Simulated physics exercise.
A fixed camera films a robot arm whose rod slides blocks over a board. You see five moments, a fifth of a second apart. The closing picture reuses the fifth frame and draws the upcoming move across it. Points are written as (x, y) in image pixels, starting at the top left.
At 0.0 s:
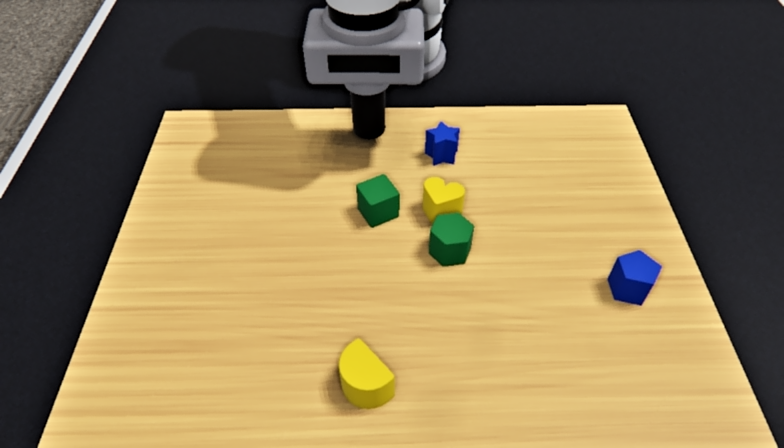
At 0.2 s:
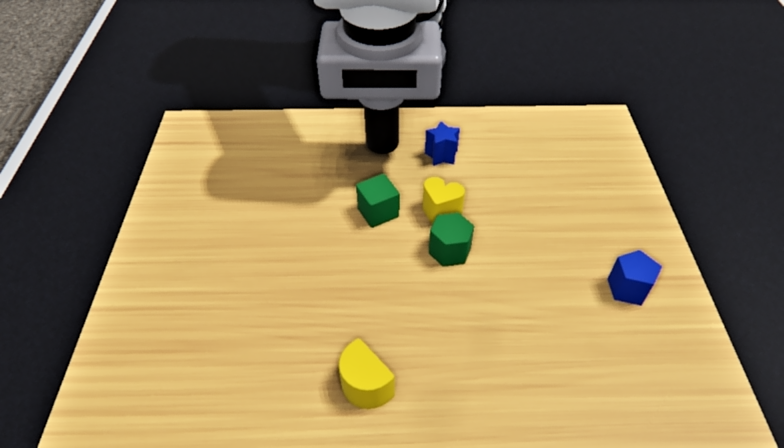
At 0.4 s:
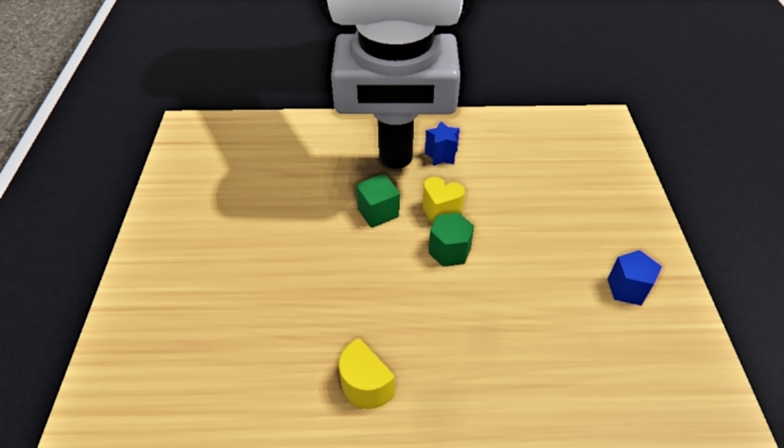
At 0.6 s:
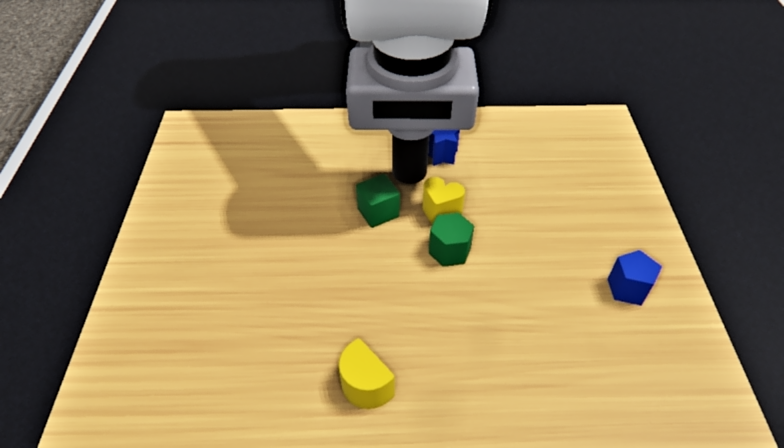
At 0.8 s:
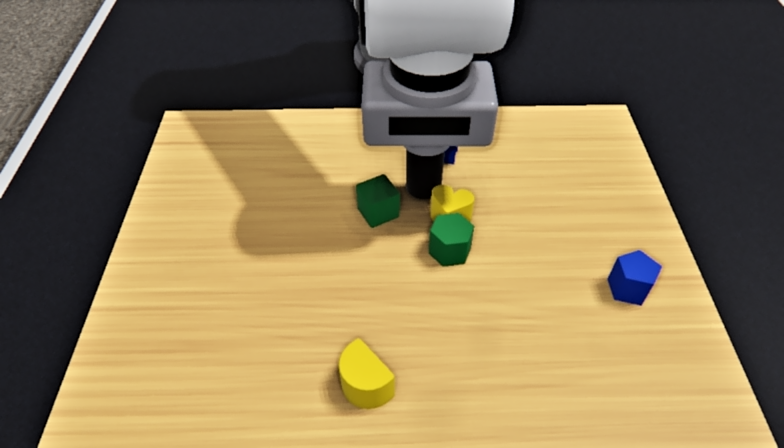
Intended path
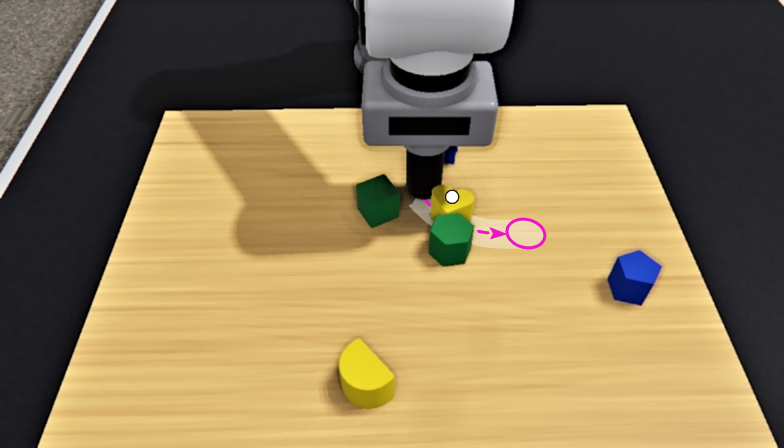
A robotic arm with a black rod moves down and to the right over a wooden board of green, blue and yellow blocks, passing between the green cube and blue star, then nudging the yellow heart slightly to the right.
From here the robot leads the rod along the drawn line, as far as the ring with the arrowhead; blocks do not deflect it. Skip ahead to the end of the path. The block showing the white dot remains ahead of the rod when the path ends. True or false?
That statement is not accurate.
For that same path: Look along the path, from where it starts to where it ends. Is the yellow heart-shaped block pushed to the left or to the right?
Off to the right side.
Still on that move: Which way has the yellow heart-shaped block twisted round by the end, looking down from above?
From the top, the block rotates clockwise.
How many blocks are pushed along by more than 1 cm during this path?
Most likely two.
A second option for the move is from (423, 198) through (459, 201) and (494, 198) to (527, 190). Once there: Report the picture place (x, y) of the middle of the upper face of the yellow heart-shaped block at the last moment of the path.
It comes to (475, 207).
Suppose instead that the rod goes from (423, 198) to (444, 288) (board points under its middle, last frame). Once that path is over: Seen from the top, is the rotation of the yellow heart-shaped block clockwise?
No, I don't think so.
The drawn path runs from (423, 198) through (449, 220) and (486, 233) to (526, 233); the dot is on the yellow heart-shaped block.
On the path given first. One third of the way, rod (451, 211); yellow heart-shaped block (485, 218), turned 15° anticlockwise; green six-sided block (461, 241), turned 40° clockwise.
Two thirds of the way, rod (489, 223); yellow heart-shaped block (522, 235); green six-sided block (461, 241), turned 40° clockwise.
At the end, rod (528, 223); green four-sided block not moved; yellow heart-shaped block (541, 243), turned 45° clockwise; green six-sided block (461, 241), turned 40° clockwise.
